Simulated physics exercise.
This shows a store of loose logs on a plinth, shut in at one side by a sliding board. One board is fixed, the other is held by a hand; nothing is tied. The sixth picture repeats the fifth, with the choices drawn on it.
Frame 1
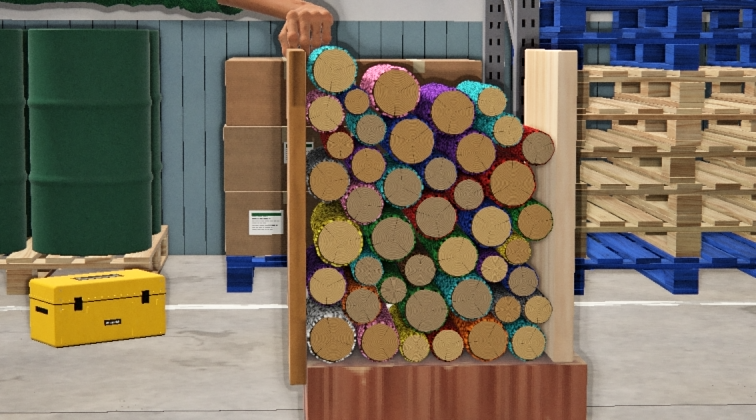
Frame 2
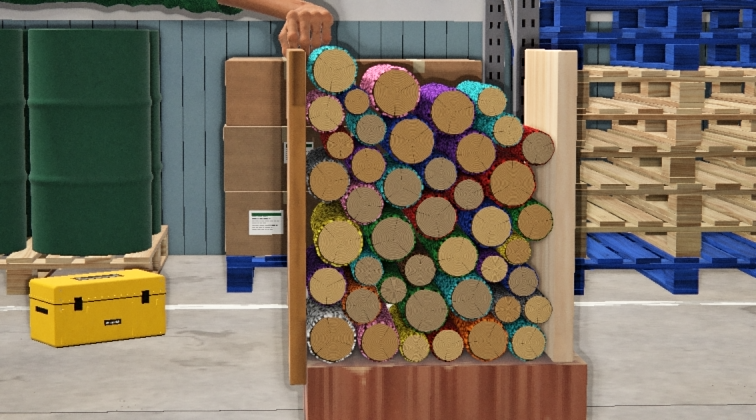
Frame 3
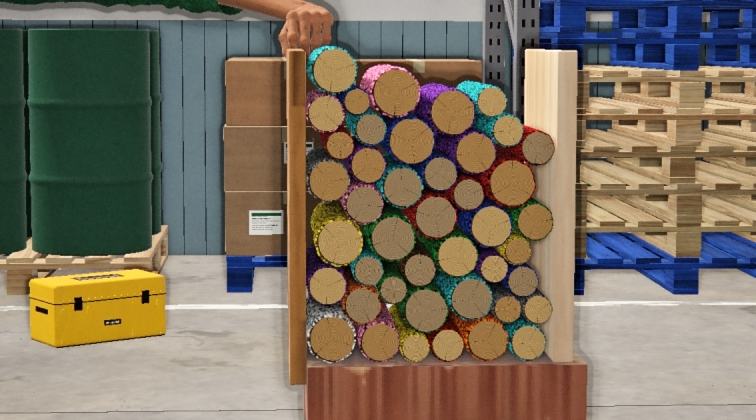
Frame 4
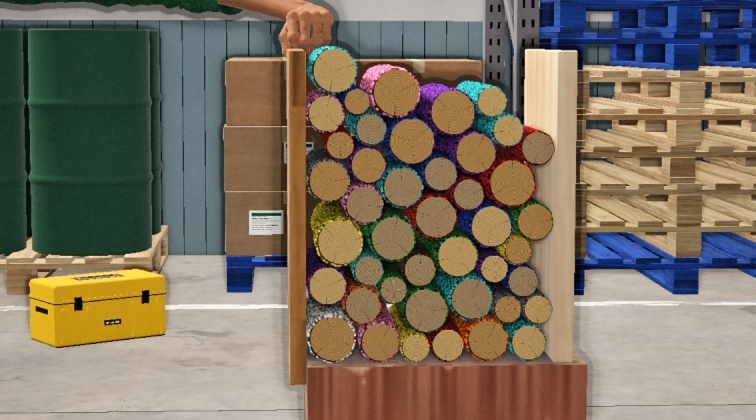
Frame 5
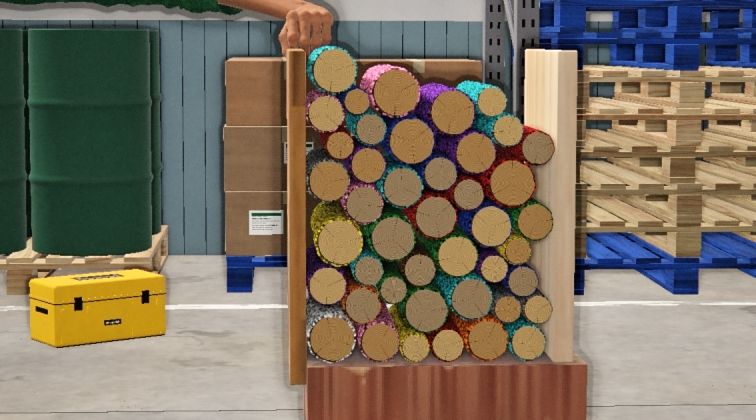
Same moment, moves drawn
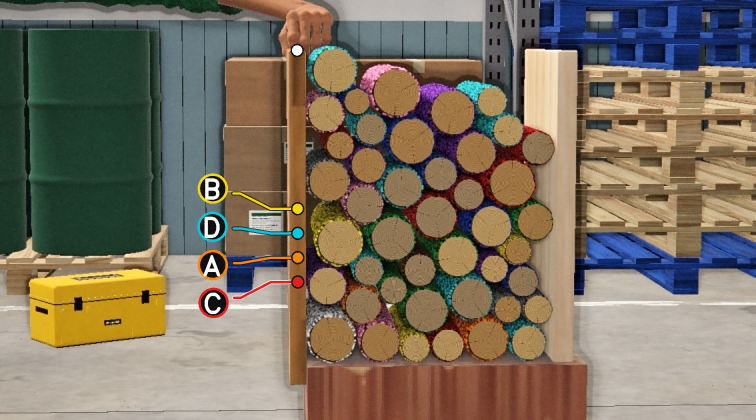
In a warehouse, a stack of round logs with colourful, glittery edges sat on a reddish-brown plinth between upright boards, while a hand gripped the top of the left board and nothing visibly moved.
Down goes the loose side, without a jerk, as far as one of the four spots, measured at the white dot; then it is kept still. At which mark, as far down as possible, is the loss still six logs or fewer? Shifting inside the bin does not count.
Slide it to B.
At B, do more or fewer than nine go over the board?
It loses fewer than nine.
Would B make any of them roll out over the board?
Yes, at B.
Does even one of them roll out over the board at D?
Yes, at D.
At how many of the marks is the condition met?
One of the four.
On the marked copy, A at (298, 258); B at (298, 209); C at (298, 282); D at (298, 233); the white dot at (297, 50).
With B. Early on, top of the board (306, 133).
Further on, top of the board (306, 208).
At the end, top of the board (306, 208), six out over the board.
As for the rest, A more than six out over the board; C more than six out over the board; D more than six out over the board.
